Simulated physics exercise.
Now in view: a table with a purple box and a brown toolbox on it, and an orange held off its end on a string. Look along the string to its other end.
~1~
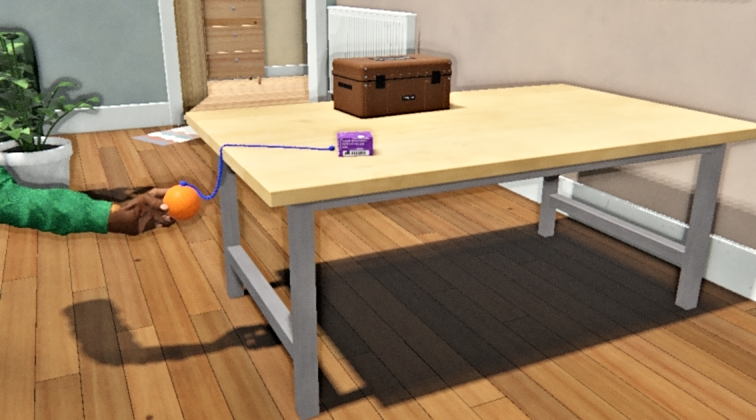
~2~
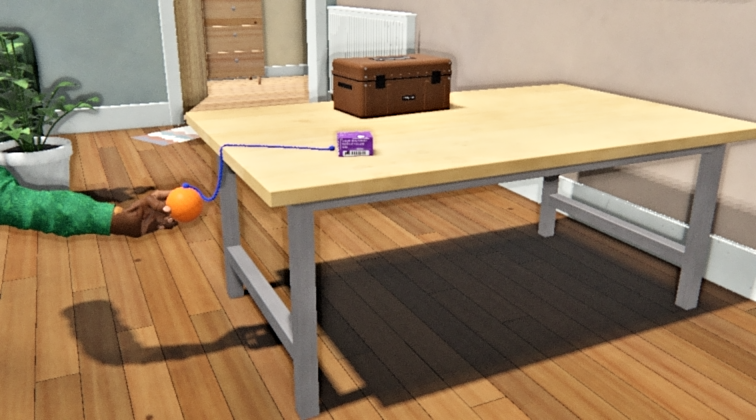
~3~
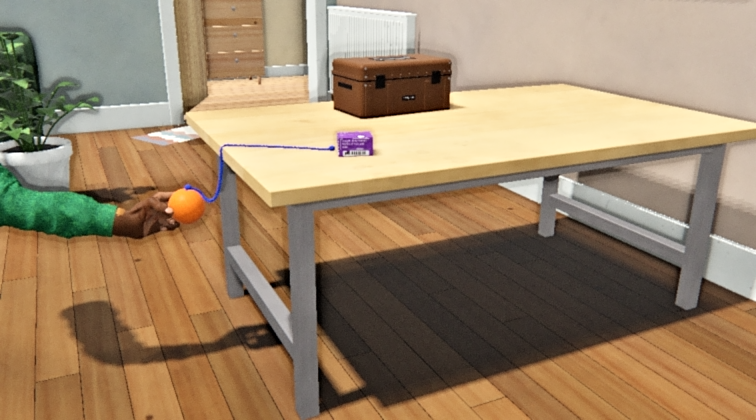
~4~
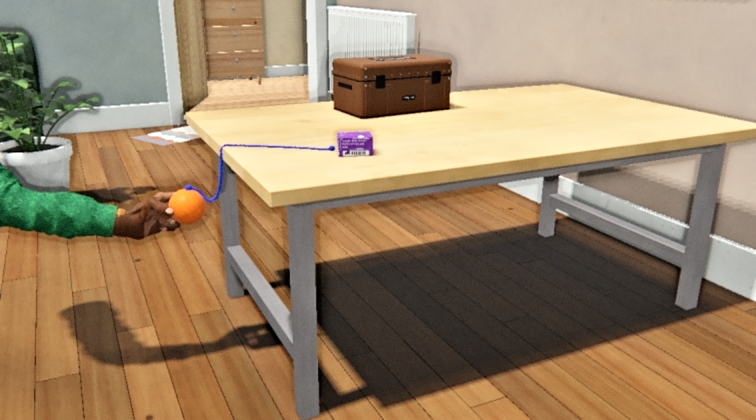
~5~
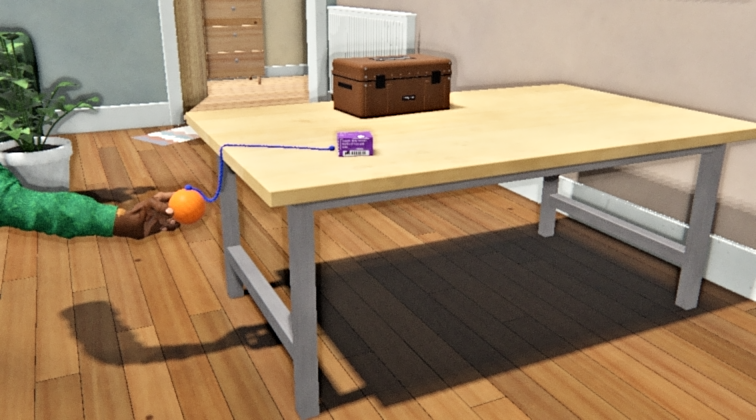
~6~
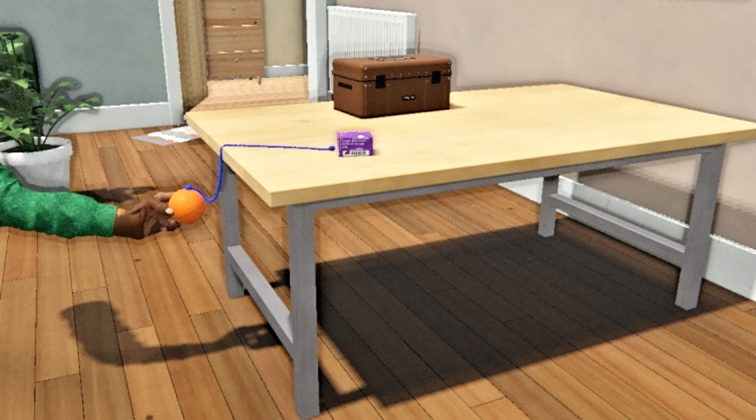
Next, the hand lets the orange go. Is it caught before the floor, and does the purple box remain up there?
So the orange goes right down while the purple box tips over the side.
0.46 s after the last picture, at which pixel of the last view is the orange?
Close to (244, 340).
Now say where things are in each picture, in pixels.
In the first frame, orange (182, 203); brown toolbox (392, 58); purple box (355, 134).
In the second frame, orange (185, 205).
In the third frame, orange (187, 206).
In the fourth frame, orange (188, 207); string through (284, 147) (232, 146).
In the fifth frame, orange (188, 207); string through (284, 147) (232, 146).
In the sixth frame, orange (188, 207); brown toolbox (392, 58); purple box (355, 134); string tied to the box, with little slack.
Then, 0.46 s on from there, orange off the ground near (244, 340); toolbox in place; box over the edge.
Then, 0.90 s on from there, orange on the floor; toolbox in place; box down on the floor.
In the end, orange on the floor; toolbox in place; box down on the floor. The orange reaches the floor and the purple box gets pulled over the edge.
